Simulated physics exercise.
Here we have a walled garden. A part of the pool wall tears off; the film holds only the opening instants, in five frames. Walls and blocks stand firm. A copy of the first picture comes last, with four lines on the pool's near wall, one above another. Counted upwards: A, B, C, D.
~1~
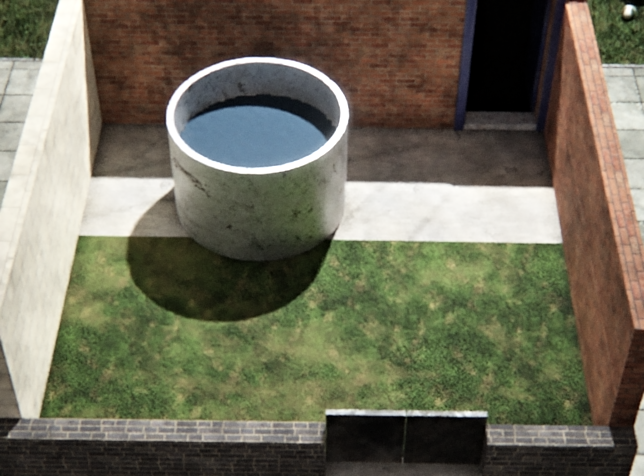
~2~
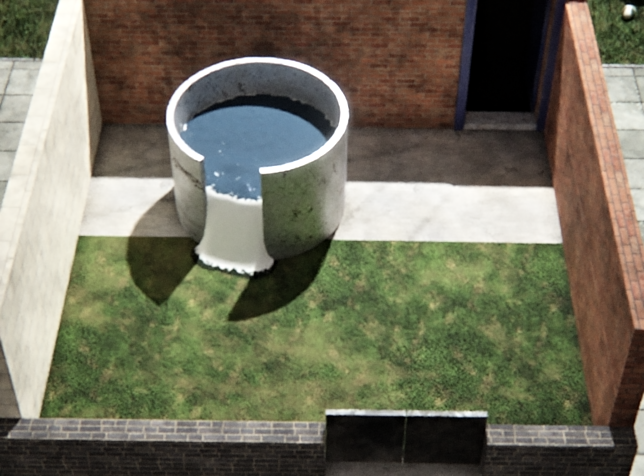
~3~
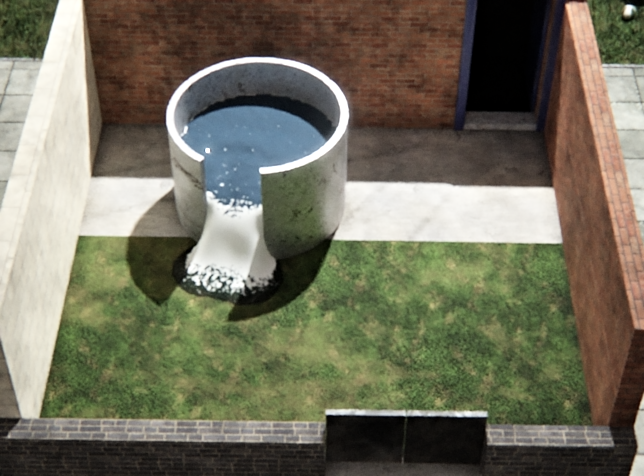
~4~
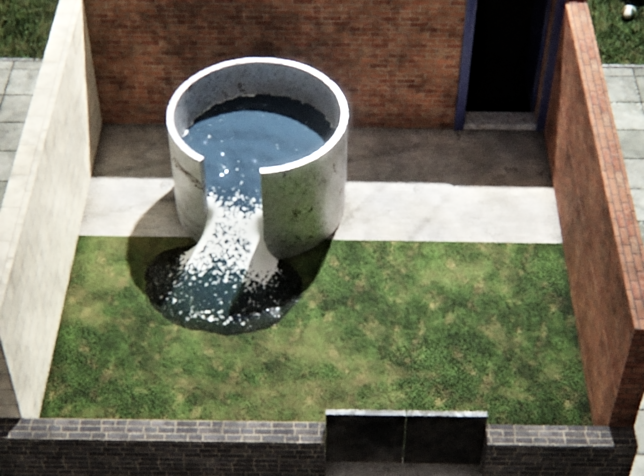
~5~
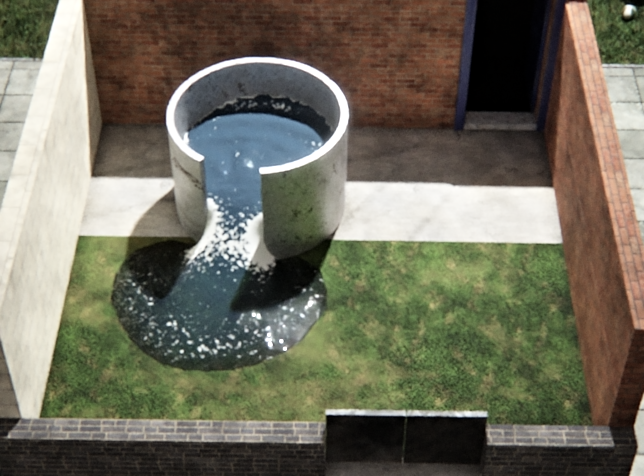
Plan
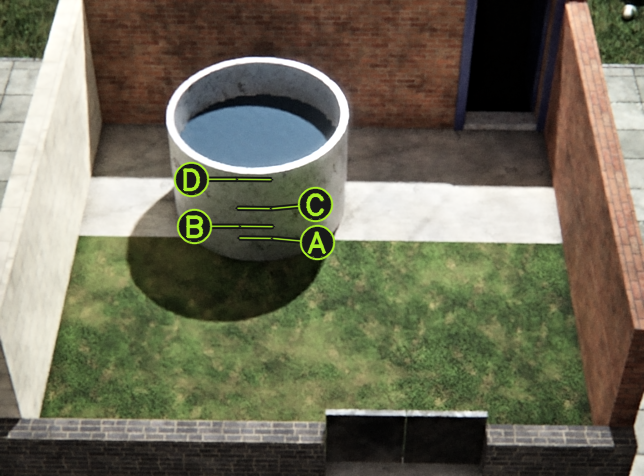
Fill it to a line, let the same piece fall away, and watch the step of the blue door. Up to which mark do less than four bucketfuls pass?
The limit is C.
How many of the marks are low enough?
Three of them.
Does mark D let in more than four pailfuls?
Yes, it does.
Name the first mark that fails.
That is mark D.
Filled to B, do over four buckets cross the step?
No, that is safe.
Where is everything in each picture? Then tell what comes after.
Water in the pool at rest, its middle at (259, 145); foot of the blue doorway at (500, 130); shut gate at (406, 420).
Water covers 1 % of the ground and shows as far out as (199, 247).
Water covers 3 % of the ground and shows as far out as (255, 297).
Water covers 6 % of the ground and shows as far out as (175, 316).
Water covers 12 % of the ground and shows as far out as (164, 355).
On the marked copy, A at (256, 238); B at (255, 226); C at (254, 208); D at (253, 179); from the bottom up A, B, C, D.
Choosing A, nothing gets over.
Choosing B, nothing gets over.
Choosing C, a bucket or two gets in.
Choosing D, about 15 bucketfuls get in.
